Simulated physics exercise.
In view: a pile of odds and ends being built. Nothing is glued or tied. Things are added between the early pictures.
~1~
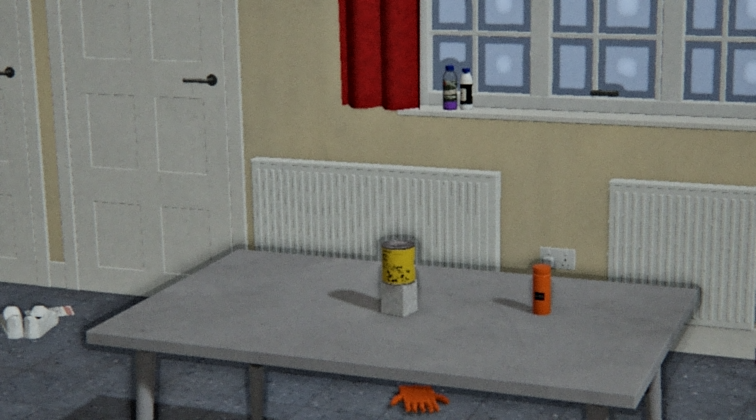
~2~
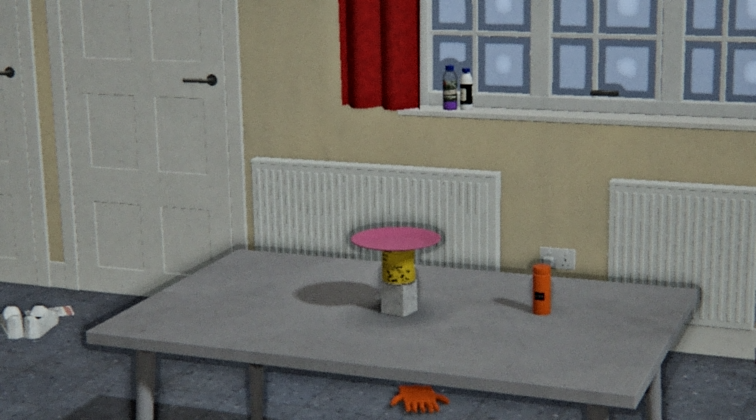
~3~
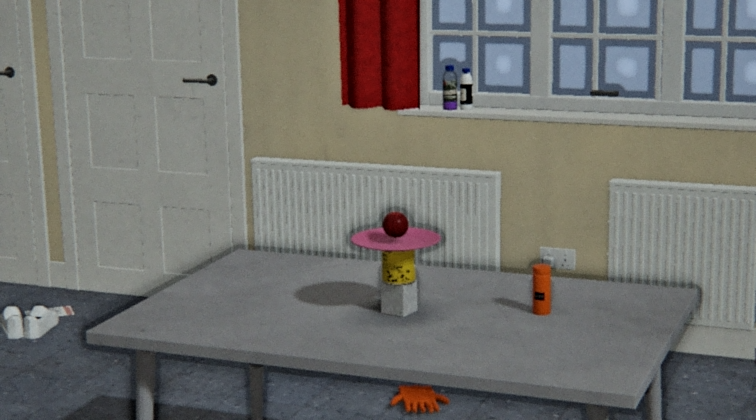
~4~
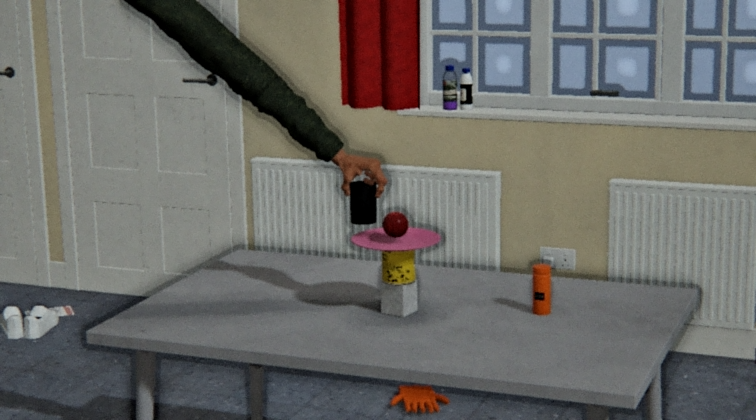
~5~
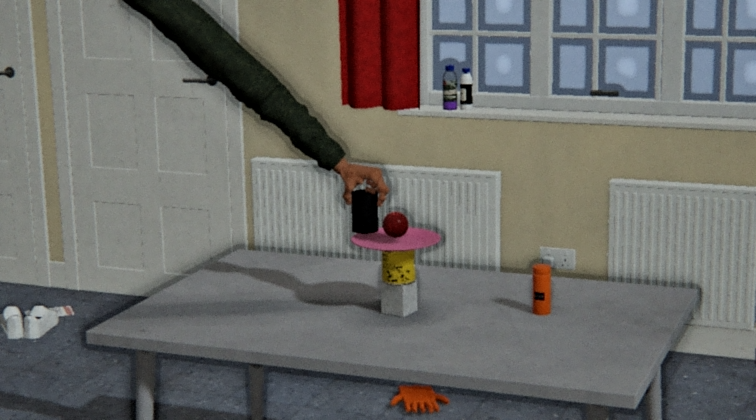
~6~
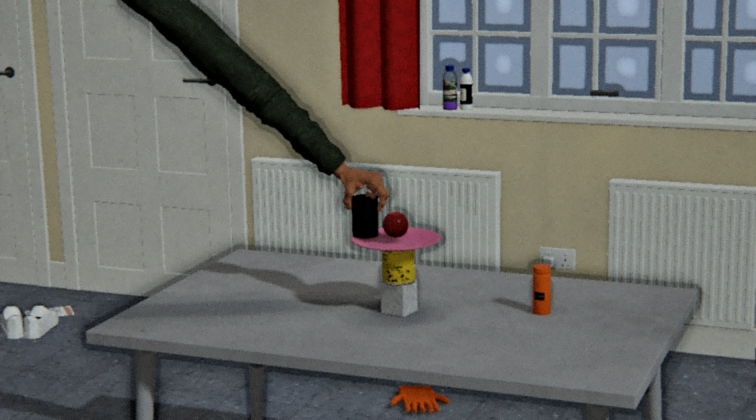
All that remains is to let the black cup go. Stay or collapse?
Outcome: The pile holds.
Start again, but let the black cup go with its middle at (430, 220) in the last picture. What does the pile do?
Then it stays up.
Then, 0.40 s later than the last frame, all is still.
Then, 1.20 s later than the last frame, black cup resting near (365, 217).
When it is over, all 6 as before. End places, in pixels of the last picture, black cup near (364, 217). The pile keeps its balance.
